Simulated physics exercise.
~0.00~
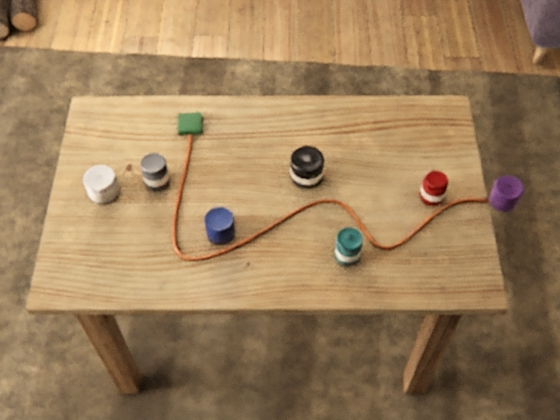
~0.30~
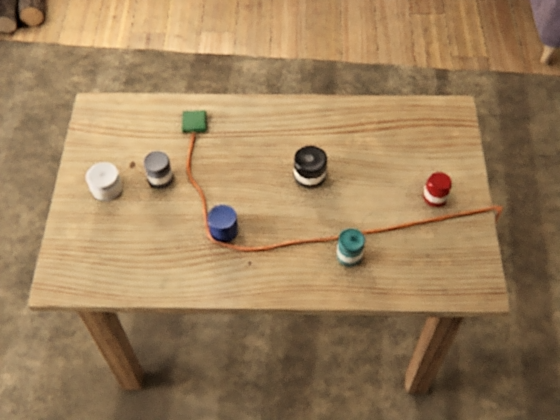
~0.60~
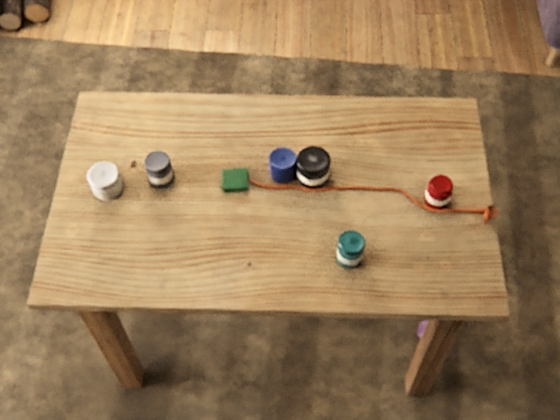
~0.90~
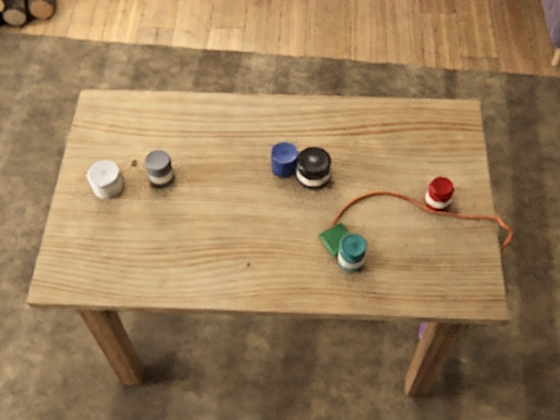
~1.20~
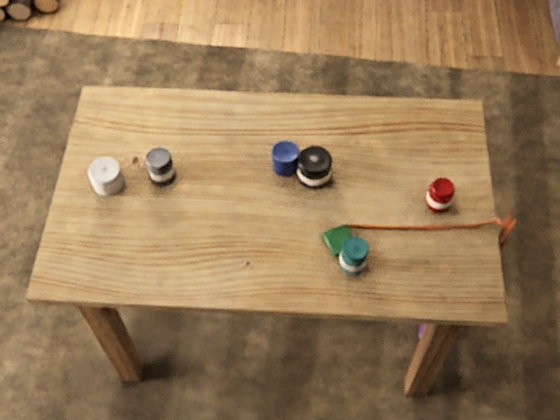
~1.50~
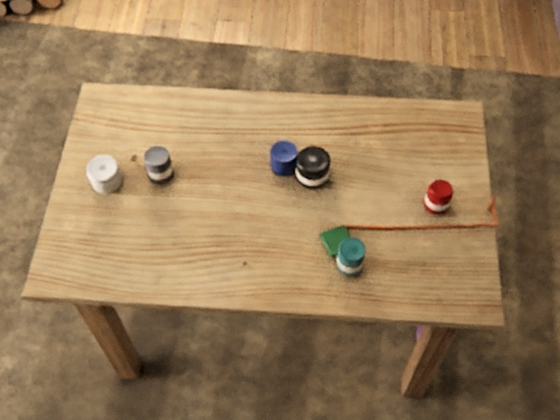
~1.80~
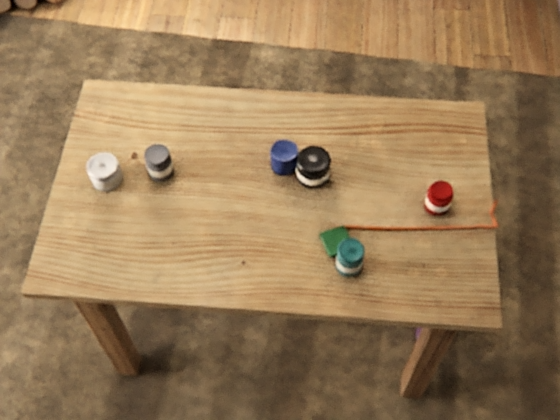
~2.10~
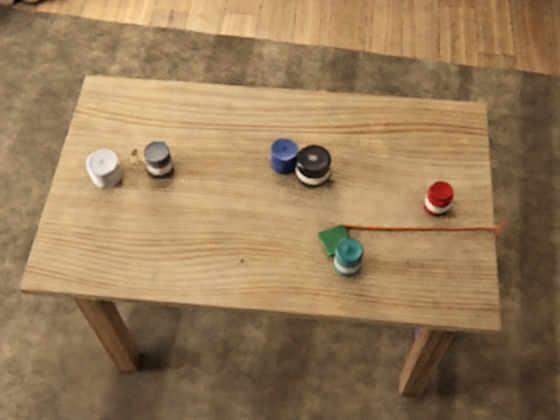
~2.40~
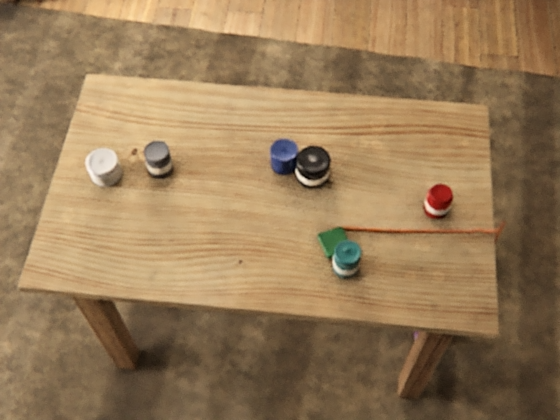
On a wooden table, a purple object falling off the right side, an orange cord dragging a green block beside a teal tin.
